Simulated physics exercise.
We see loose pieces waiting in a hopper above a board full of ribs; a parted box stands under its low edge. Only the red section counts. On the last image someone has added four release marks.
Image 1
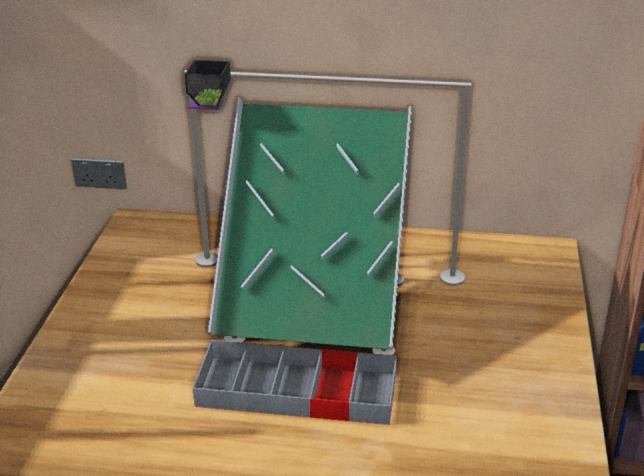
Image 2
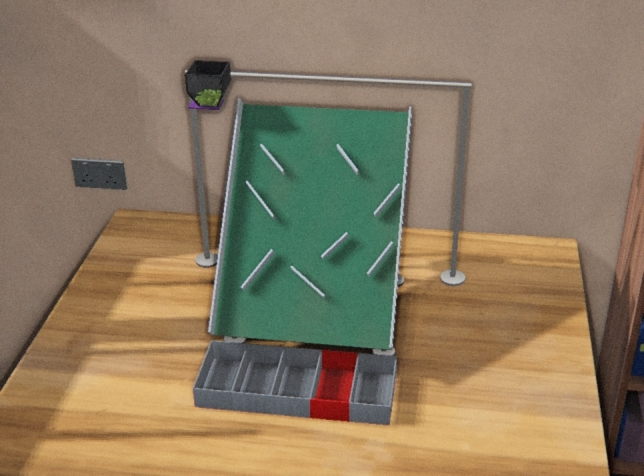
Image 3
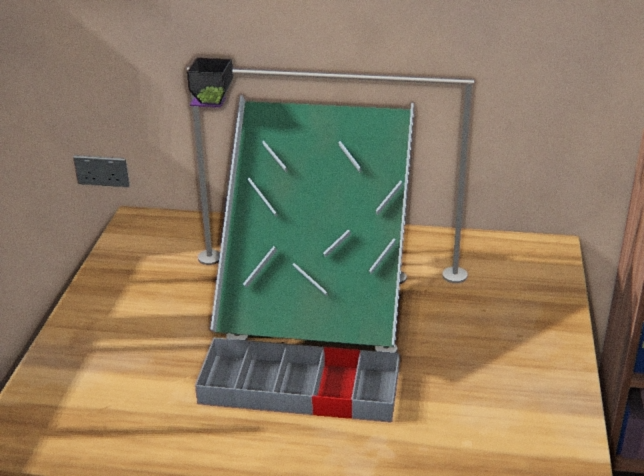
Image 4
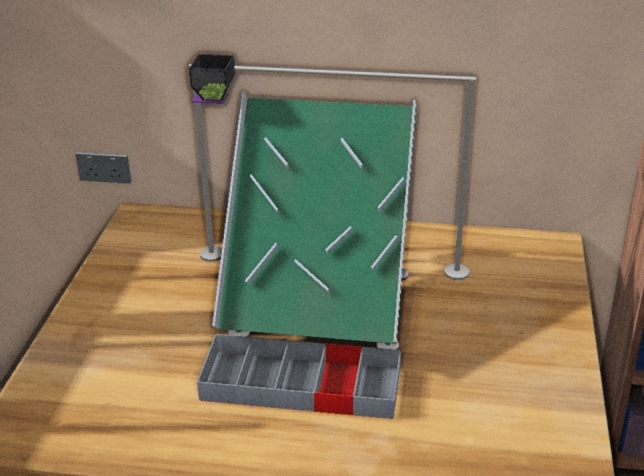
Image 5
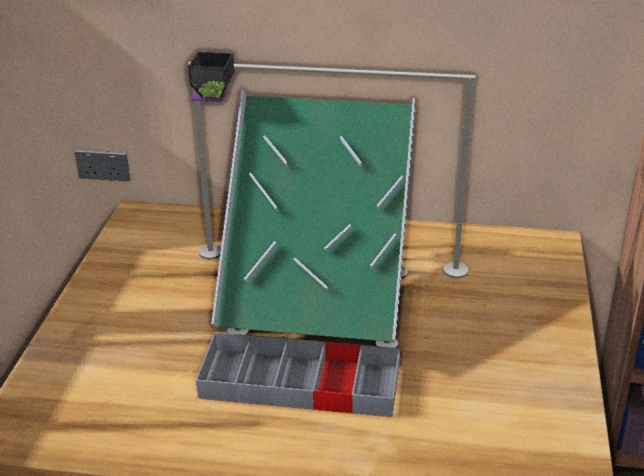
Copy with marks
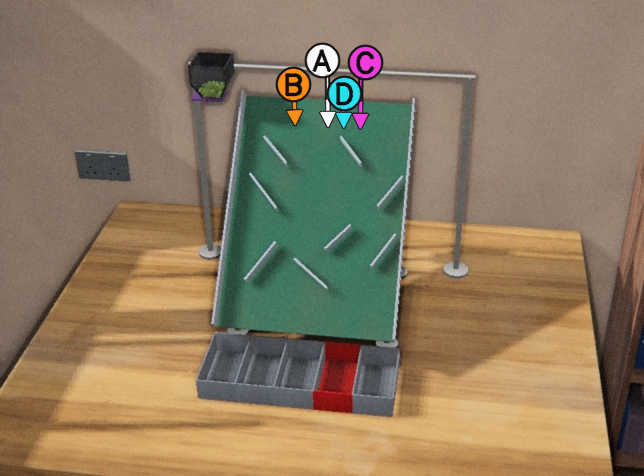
Green sloping board with angled ribs standing above a grey divided box with one red section, nothing moving but slight camera drift.
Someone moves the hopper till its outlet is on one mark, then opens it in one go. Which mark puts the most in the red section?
The answer is mark C.
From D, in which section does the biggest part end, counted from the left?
The fourth.
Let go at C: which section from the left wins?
The fourth from the left.
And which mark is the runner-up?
D it is.
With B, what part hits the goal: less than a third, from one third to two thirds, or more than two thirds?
Less than a third.
On the marked copy, mark A meets the board at (328, 121); mark B meets the board at (295, 119); mark C meets the board at (360, 123); mark D meets the board at (343, 122).
For mark A, about a quarter in the red section, about two thirds in other sections, a small part outside the box.
For mark B, a small part in the red section, most in other sections, a small part outside the box.
For mark C, about two thirds in the red section, about a quarter in other sections, a stray few outside the box.
For mark D, about half in the red section, about half in other sections, a stray few outside the box.
